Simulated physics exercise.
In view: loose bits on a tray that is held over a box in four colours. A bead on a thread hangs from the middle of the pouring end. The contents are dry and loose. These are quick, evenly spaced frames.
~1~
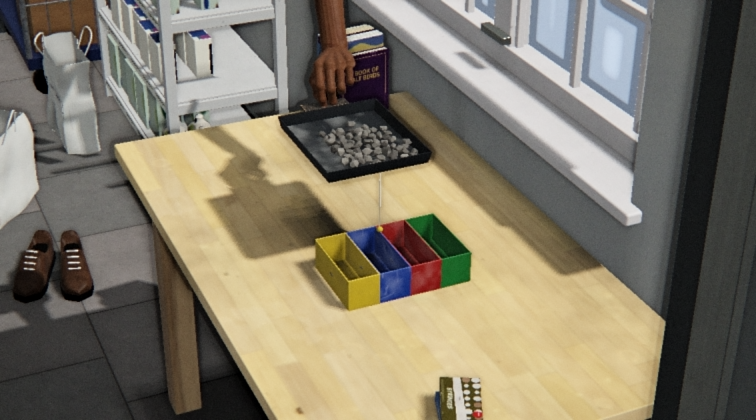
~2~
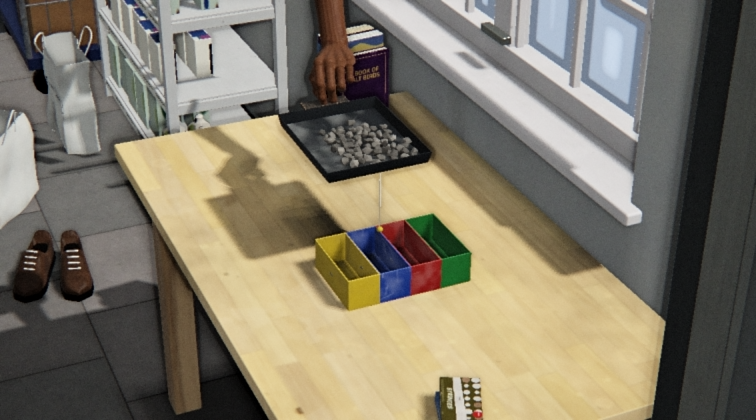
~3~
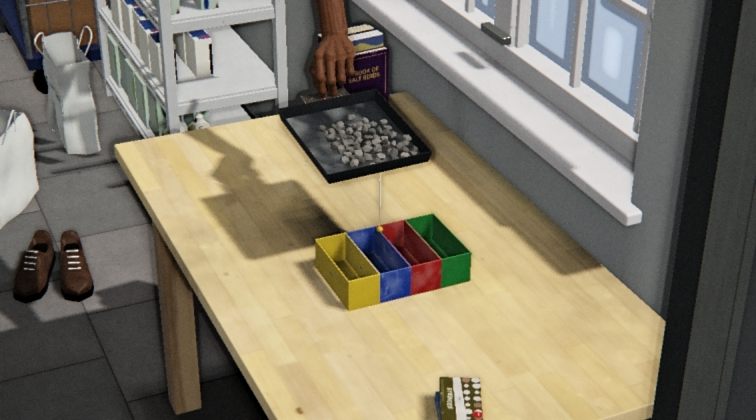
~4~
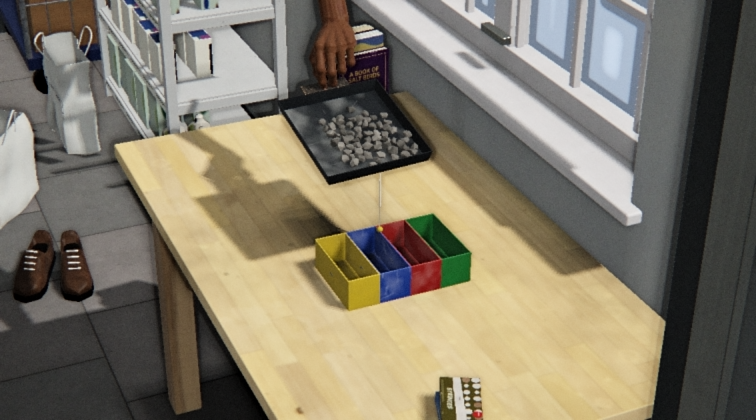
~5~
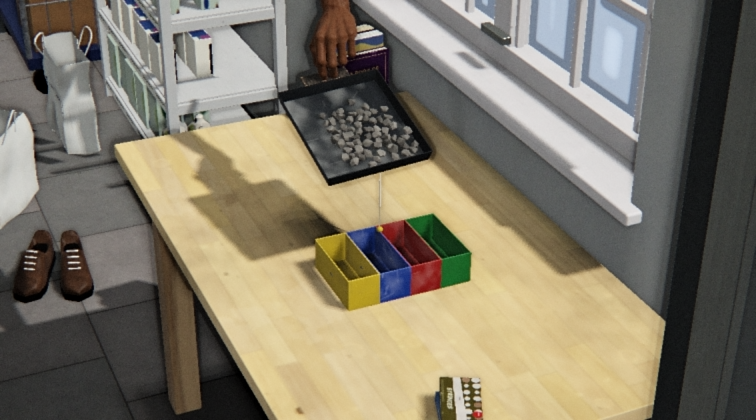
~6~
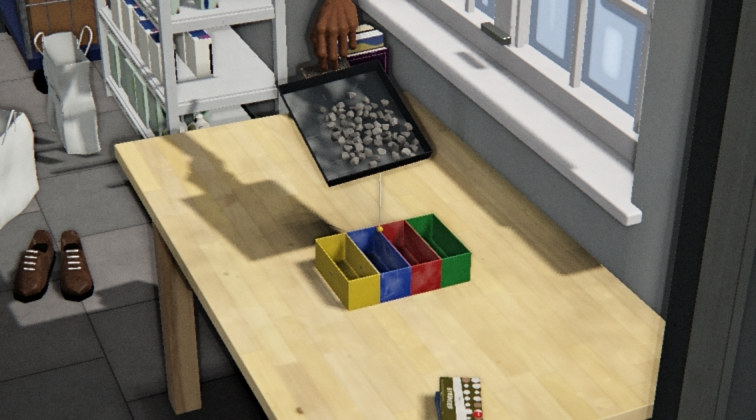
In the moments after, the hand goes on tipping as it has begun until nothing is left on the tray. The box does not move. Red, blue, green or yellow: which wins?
The yellow one ends fullest.
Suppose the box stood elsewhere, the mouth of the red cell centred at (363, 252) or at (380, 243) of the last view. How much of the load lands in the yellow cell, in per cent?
Near 0 % and 20 %.
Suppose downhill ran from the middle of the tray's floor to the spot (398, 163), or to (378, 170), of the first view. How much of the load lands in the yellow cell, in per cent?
Roughly 0 per cent, and 10 per cent.
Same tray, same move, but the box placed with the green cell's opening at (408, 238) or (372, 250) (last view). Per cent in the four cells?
In turn 100 and 90 in a hundred.
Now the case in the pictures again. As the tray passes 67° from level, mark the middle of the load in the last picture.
Roughly at (369, 158).
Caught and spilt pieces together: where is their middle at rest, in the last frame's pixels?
Around (360, 282).
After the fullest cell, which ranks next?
In second place: The blue cell.
Soon after the last picture, tray tipped steeply; all on the tray.
A little later, tray tipped past a quarter turn; about a third on the tray; about a quarter in the yellow cell; a small part in the blue cell; a stray few in the red cell; about a quarter falling or outside the box.
Later still, tray tipped past a quarter turn; about half in the yellow cell; about a third in the blue cell; a small part in the red cell; a stray few falling or outside the box.
At rest, tray tipped past a quarter turn; about half in the yellow cell; about a third in the blue cell; a small part in the red cell; none in the green cell; a stray few outside the box.
